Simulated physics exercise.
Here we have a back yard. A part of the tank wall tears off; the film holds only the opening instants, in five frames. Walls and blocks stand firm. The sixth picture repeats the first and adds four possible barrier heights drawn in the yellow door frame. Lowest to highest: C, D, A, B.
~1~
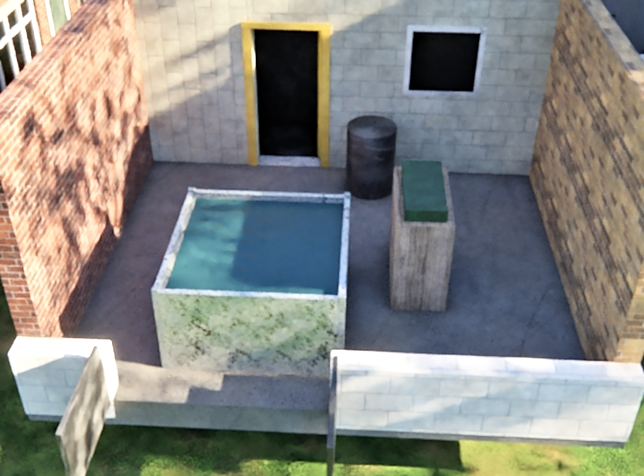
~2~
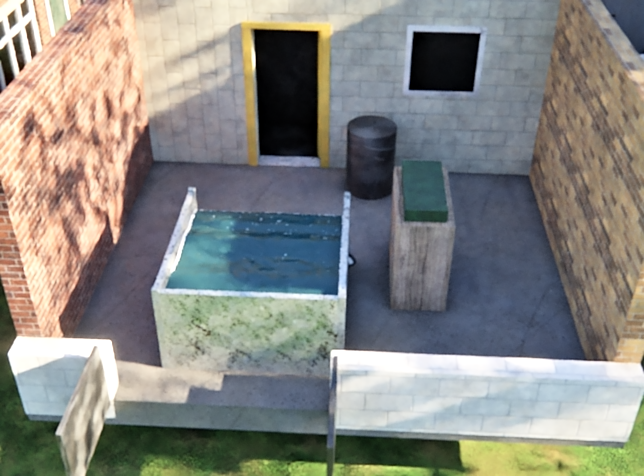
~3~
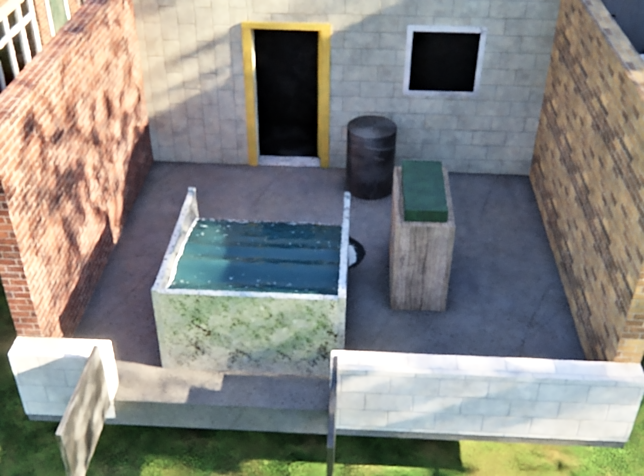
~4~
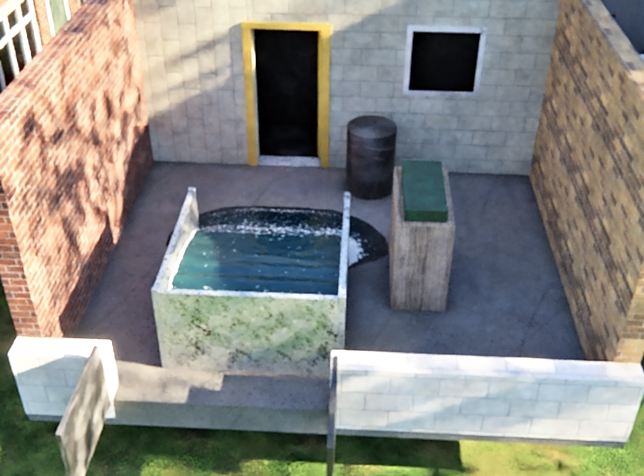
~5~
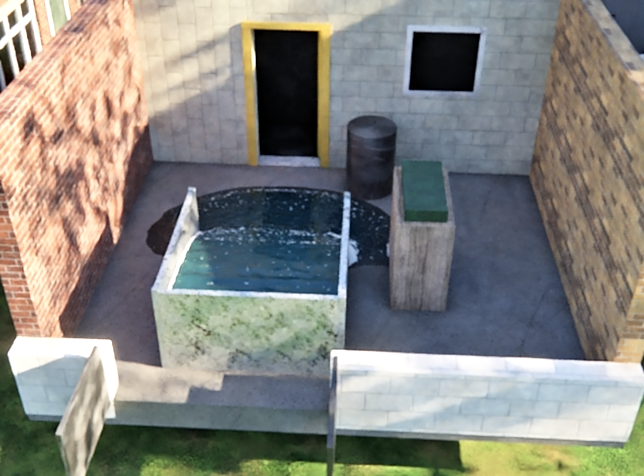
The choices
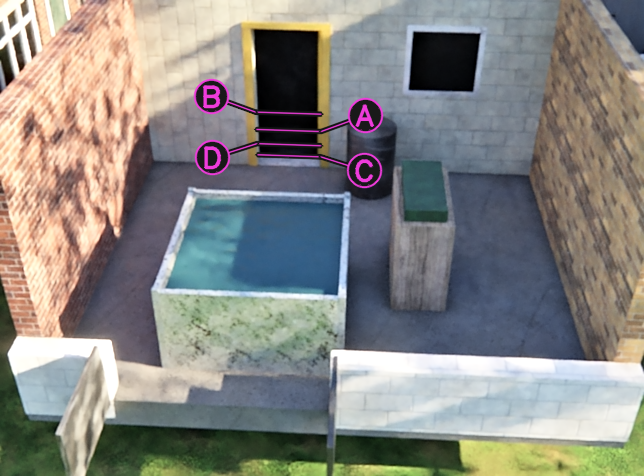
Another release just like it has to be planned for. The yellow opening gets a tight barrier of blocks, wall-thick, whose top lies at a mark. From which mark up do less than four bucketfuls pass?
That is mark A.
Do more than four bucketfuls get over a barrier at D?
Yes.
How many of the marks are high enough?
Two.
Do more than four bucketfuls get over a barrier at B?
No, not at all.
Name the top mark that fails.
Here it is mark D.
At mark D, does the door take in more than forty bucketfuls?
No, it does not.
In magenta, A at (288, 130); B at (288, 113); C at (289, 155); D at (288, 144); from the bottom up C, D, A, B.
If A is chosen, nothing gets over.
If B is chosen, nothing gets over.
If C is chosen, dozens of bucketfuls pour in.
If D is chosen, about 12 bucketfuls get in.
